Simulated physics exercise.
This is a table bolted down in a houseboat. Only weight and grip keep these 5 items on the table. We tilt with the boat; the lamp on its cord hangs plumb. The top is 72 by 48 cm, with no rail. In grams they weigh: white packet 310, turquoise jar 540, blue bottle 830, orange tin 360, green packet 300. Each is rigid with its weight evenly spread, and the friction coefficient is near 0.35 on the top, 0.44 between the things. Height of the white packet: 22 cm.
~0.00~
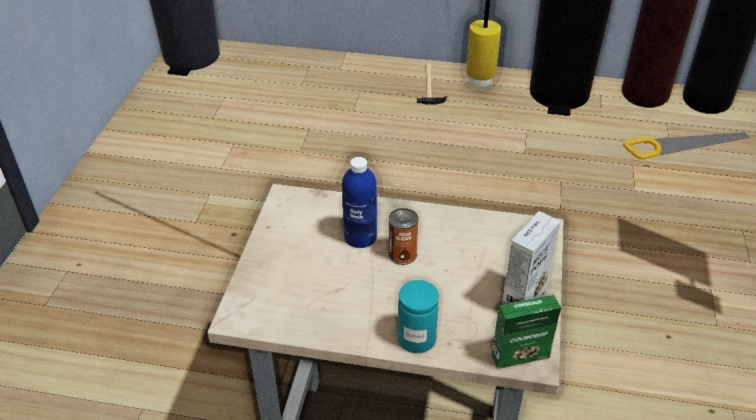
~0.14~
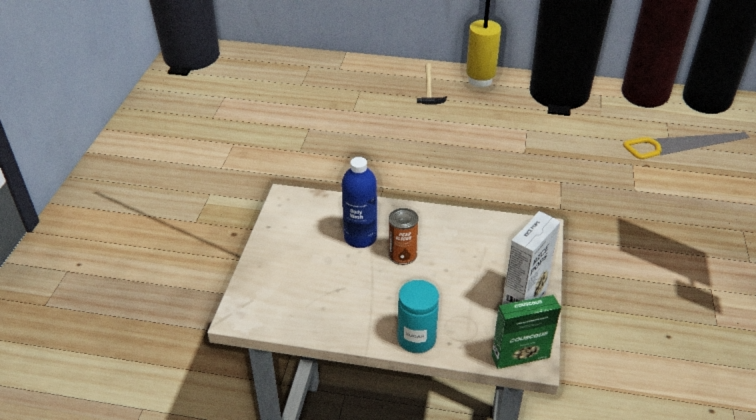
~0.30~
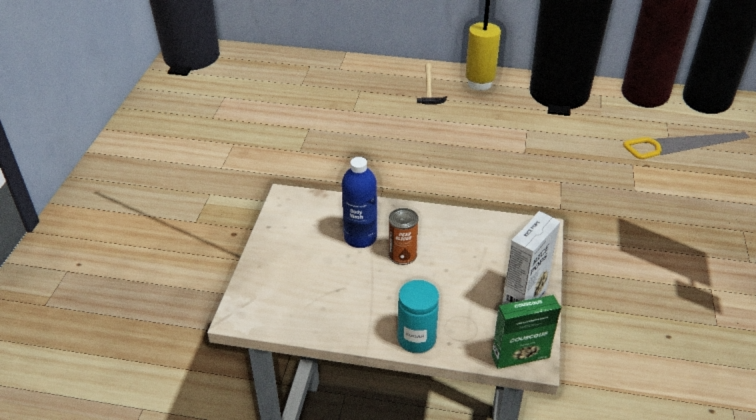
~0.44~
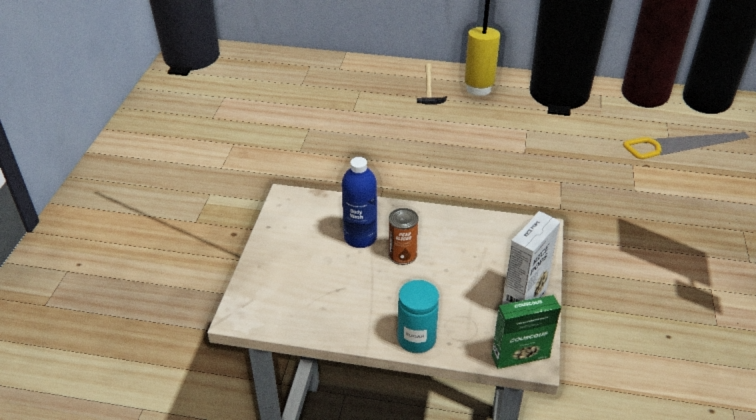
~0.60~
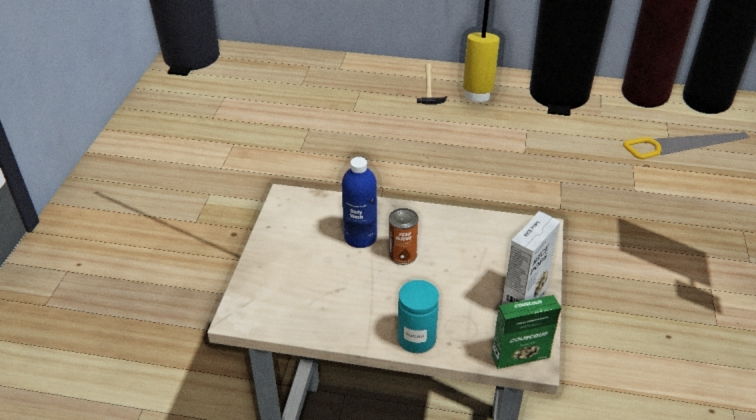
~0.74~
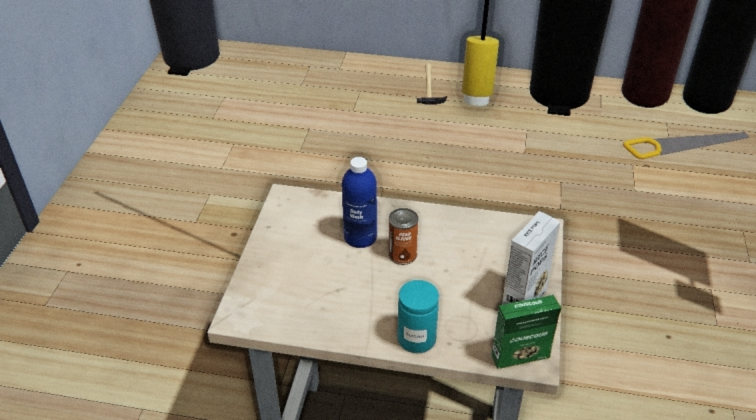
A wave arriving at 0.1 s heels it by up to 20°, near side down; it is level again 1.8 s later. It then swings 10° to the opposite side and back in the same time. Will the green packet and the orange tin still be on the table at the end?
The green packet falls off the table and the orange tin stays on the table.
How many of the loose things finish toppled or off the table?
1 of them.
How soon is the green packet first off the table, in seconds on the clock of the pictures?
At about 1.1 s.
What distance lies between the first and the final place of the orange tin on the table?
About 0 cm.
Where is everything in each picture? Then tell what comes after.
The first picture shows boat level; green packet (525, 332); orange tin (403, 237).
The second picture shows boat level; blue bottle (360, 201); white packet (530, 268).
The third picture shows boat heeled 2°, near side down; turquoise jar (418, 317); blue bottle (360, 201).
The fourth picture shows boat heeled 6°, near side down; white packet (530, 268); turquoise jar (418, 317).
The fifth picture shows boat heeled 12°, near side down; blue bottle (360, 201); white packet (530, 268).
The sixth picture shows boat heeled 16°, near side down; green packet (525, 332); orange tin (403, 237).
By 1.24 s, boat heeled 17°, near side down; green packet now off the table.
By 1.54 s, boat heeled 7°, near side down.
By 1.84 s, boat level.
When it is over (4.2 s), off the table, green packet; the other 4 within 5 cm of the start. In the last view, orange tin near (403, 238).
